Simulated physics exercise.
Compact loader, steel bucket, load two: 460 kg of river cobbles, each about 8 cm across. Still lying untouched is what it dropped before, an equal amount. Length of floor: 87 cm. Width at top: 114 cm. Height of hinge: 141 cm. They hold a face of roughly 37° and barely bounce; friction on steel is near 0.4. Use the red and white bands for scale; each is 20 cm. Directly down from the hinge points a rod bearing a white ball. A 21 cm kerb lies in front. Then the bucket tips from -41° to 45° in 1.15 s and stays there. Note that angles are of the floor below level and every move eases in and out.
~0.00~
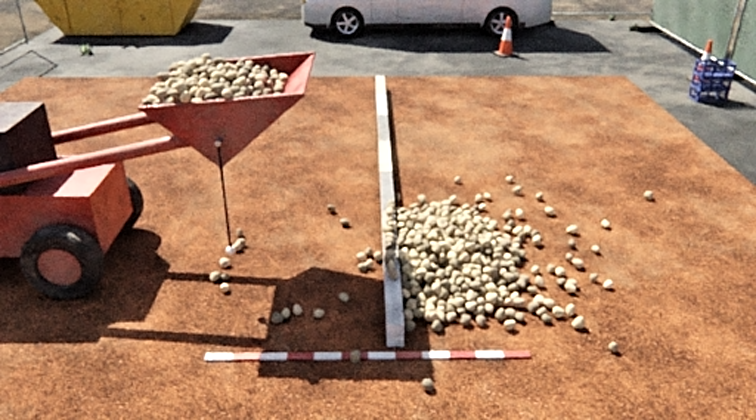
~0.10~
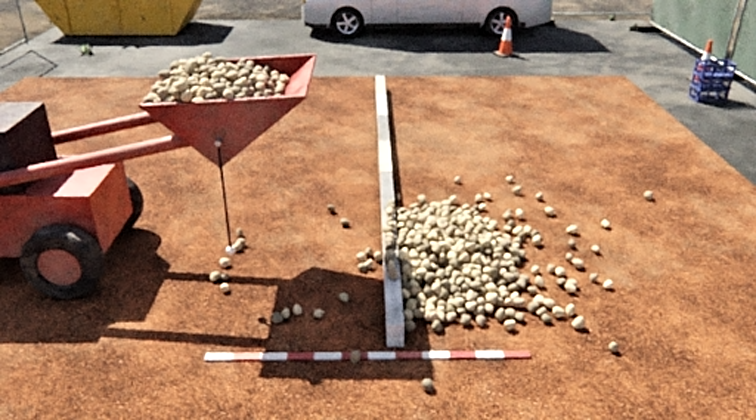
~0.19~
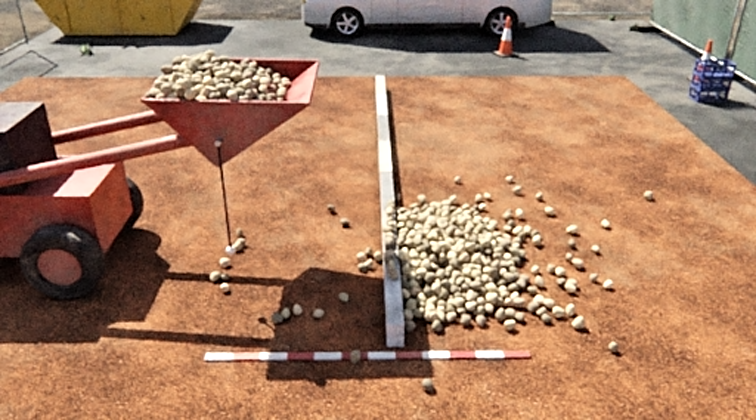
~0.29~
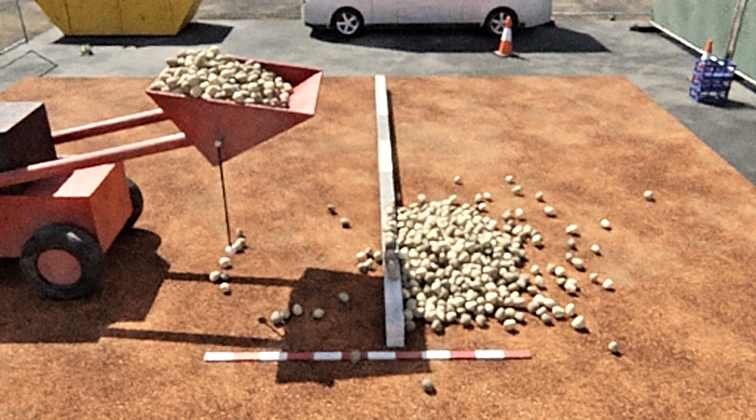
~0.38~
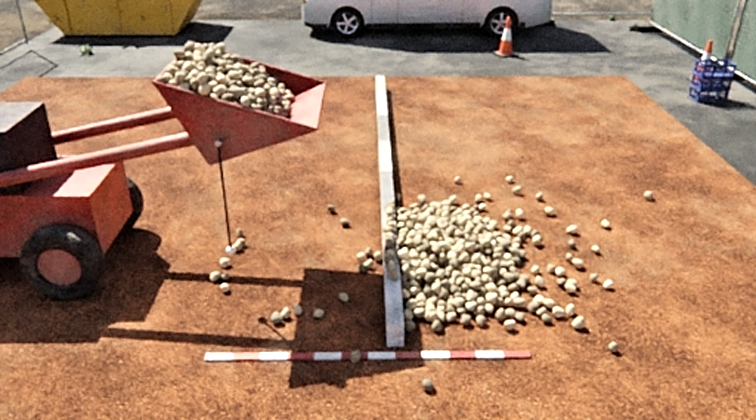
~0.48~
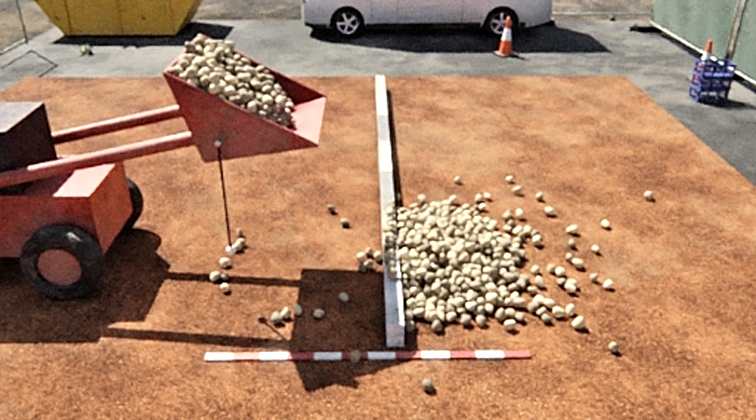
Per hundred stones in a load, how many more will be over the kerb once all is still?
1.
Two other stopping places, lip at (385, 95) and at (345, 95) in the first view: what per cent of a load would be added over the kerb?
Case one about 70 %, case two about 15 %.
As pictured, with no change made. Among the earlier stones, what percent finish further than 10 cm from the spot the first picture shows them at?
Roughly 0 per cent of them.
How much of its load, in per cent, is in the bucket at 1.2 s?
35 %.
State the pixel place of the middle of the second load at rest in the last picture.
I'd say close to (345, 250).
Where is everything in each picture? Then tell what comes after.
The bucket is at -41°, its lip at (304, 95); the top of the load is at (206, 68). The earlier load is highest near (390, 236), 25 cm above ground level, 6 % on this side of the kerb, 96 % over the kerb, in the first picture.
The bucket is at -39°, its lip at (305, 97); the top of the load is at (208, 67); the stones move at 0.2 m/s on average, in the second picture.
Lip at (309, 104), floor tilted -35°, highest stones at (211, 65); the stones move at 0.3 m/s on average, in the third picture.
Lip at (314, 115), floor tilted -28°, highest stones at (195, 59); the stones move at 0.4 m/s on average, in the fourth picture.
Lip at (317, 130), floor tilted -19°, highest stones at (194, 53); the stones move at 0.5 m/s on average, in the fifth picture.
The bucket is at -9°, its lip at (318, 146); the top of the load is at (204, 48); the stones move at 0.5 m/s on average, in the sixth picture.
After 0.9 s the floor is at 31°; in per cent of one load, 98 in the bucket, 8 on this side of the kerb, 96 over the kerb; the foremost stones are at (598, 244).
After 1.2 s the floor is at 45°; in per cent of one load, 36 in the bucket, 70 on this side of the kerb, 96 over the kerb; the foremost stones are at (598, 244).
After 1.6 s the floor is at 45°; in per cent of one load, 2 in the bucket, 103 on this side of the kerb, 96 over the kerb; the foremost stones are at (598, 244).
After 4.2 s the floor is at 45°; in per cent of one load, 0 in the bucket, 105 on this side of the kerb, 97 over the kerb; the foremost stones are at (598, 244). Net gain over the kerb, 1.
